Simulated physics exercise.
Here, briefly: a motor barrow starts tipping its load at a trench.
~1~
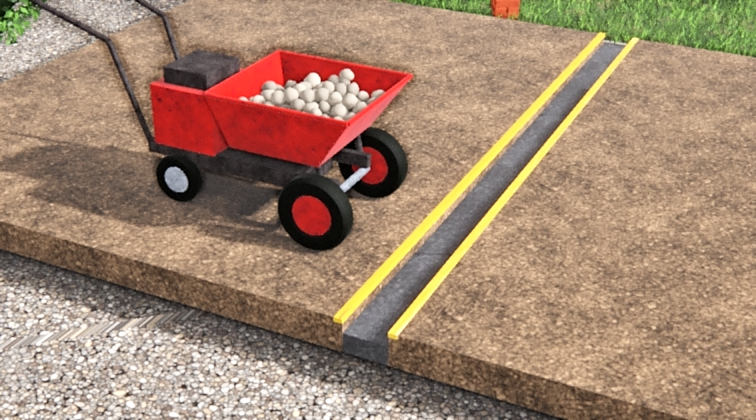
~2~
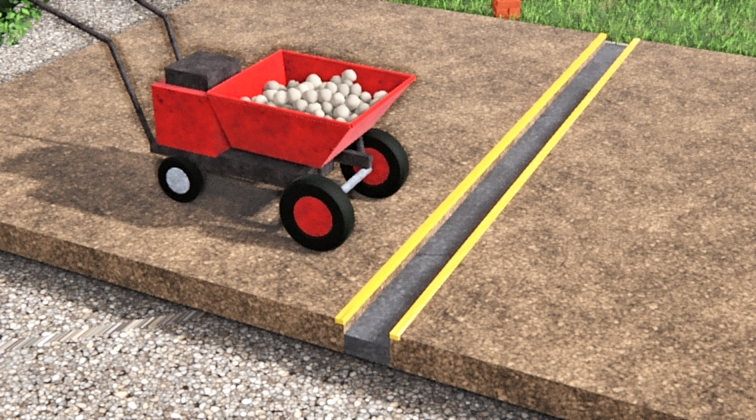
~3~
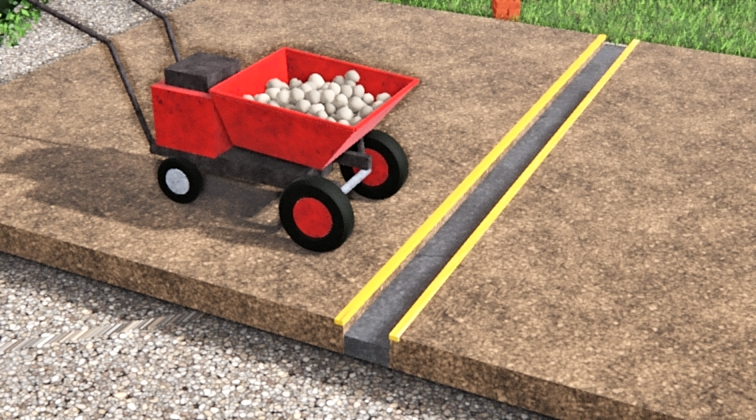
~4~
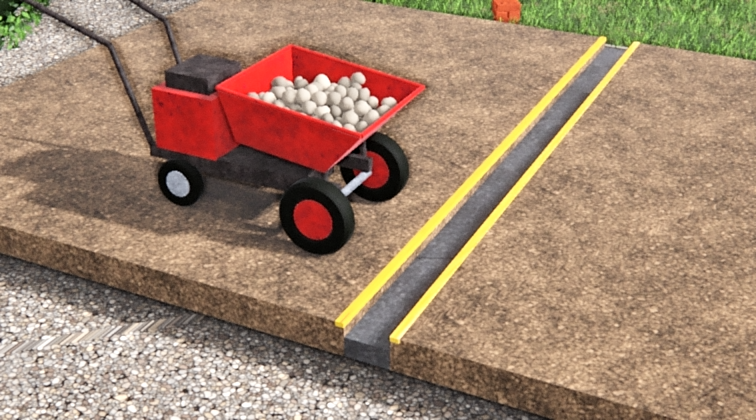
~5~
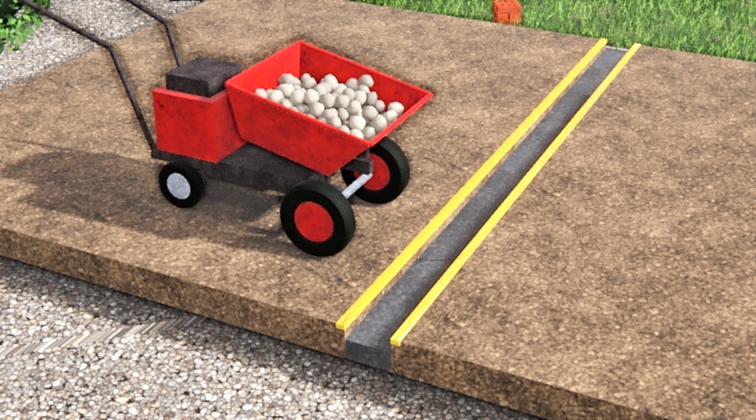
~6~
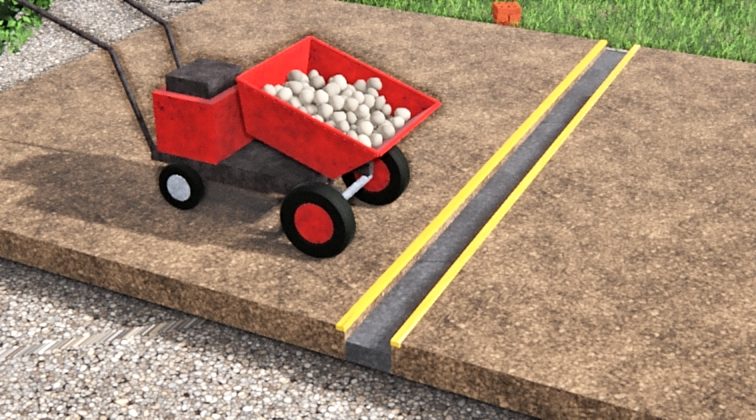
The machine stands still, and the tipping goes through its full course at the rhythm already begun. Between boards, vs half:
Less.
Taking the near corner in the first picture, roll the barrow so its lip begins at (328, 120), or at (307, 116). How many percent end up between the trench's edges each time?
Near 50 % and 60 %.
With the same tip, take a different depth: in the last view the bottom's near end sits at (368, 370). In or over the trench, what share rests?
It lands somewhere near 30 percent.
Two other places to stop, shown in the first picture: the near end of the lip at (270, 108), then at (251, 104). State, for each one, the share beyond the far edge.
0 % and 0 %.
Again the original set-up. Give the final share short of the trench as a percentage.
Around 0 %.
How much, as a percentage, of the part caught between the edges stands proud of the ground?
50 per cent or thereabouts.
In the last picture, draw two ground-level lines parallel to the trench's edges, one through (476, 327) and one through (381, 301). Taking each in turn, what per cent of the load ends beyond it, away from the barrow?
Estimate, first then second: 20 %, 80 %.
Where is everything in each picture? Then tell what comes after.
The first picture shows lip of the skip near (348, 124), level; top of the load near (322, 95), river pebbles; first edge of the trench near (365, 289); far edge near (418, 303), the trench under half as wide as the skip, and shallow for its width.
The second picture shows lip of the skip near (351, 126), level; top of the load near (319, 96).
The third picture shows lip of the skip near (354, 130), tipped barely; top of the load near (322, 97).
The fourth picture shows lip of the skip near (361, 136), tipped a little; top of the load near (311, 92).
The fifth picture shows lip of the skip near (370, 145), tipped a little; top of the load near (320, 92).
The sixth picture shows lip of the skip near (379, 155), tipped clearly; top of the load near (316, 98); first edge of the trench near (368, 296); far edge near (421, 311).
Shortly afterwards, skip tipped steeply; the whole lot in the skip.
Next, skip tipped right over; all but a few in the skip; only a few in or heaped over the trench; a little beyond it; only a few falling.
Some moments later, skip tipped right over; near a third in the skip; a little in or heaped over the trench; near half beyond it.
In the end, skip tipped right over; a little in the skip; near a quarter in or heaped over the trench; near half beyond it.
